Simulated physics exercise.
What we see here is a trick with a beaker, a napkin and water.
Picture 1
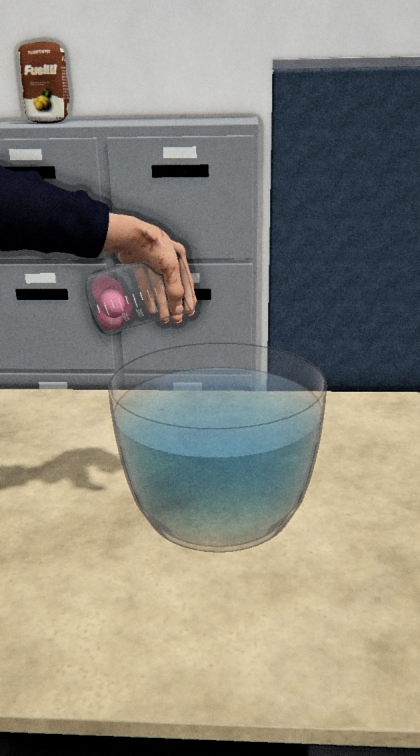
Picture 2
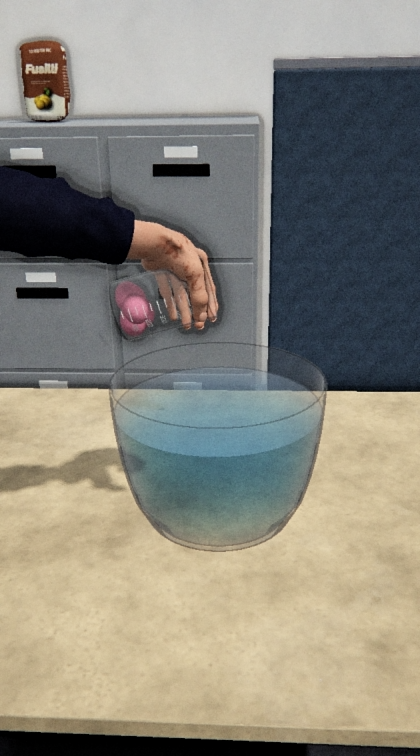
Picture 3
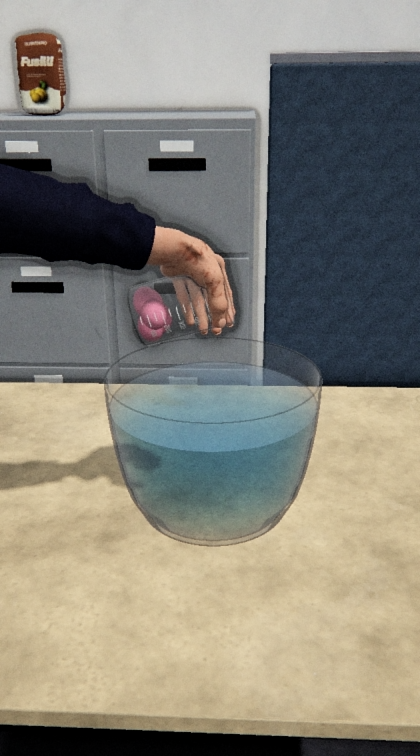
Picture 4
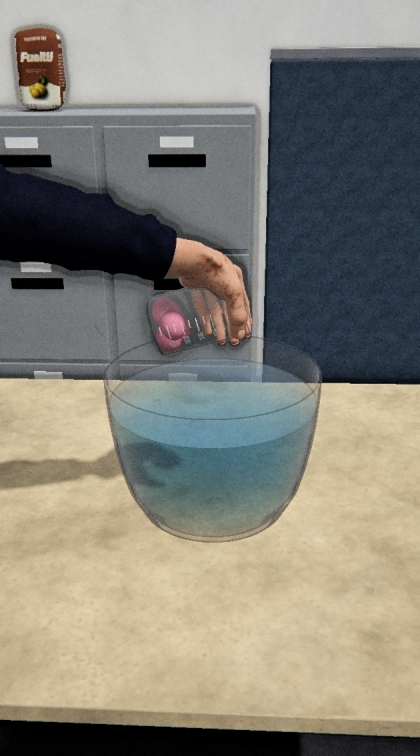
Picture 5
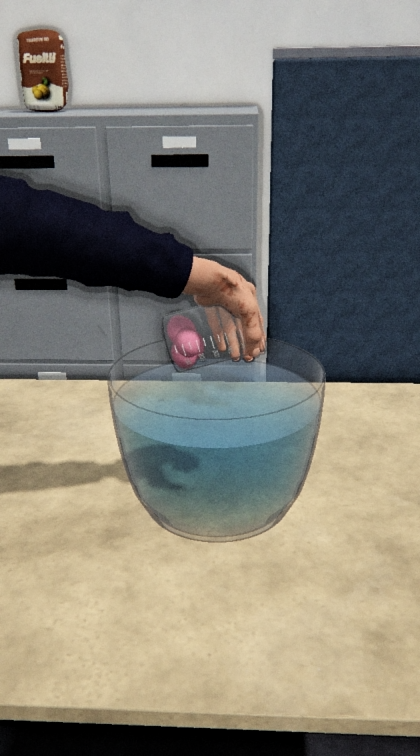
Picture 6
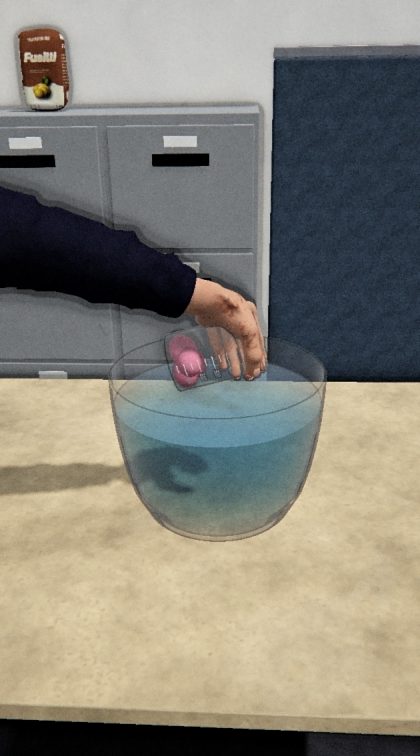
In this clip, a hand holds a clear beaker on its side with a pink napkin inside, moving it rightward and down from above a clear tub of blue water until it is just over the surface.
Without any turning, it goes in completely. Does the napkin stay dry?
I expect it will get drenched down there.
Shortly, the beaker enters the water.
Then, water pours in as the air escapes.
At the finish, the beaker is under, flooded, and the napkin is wet.
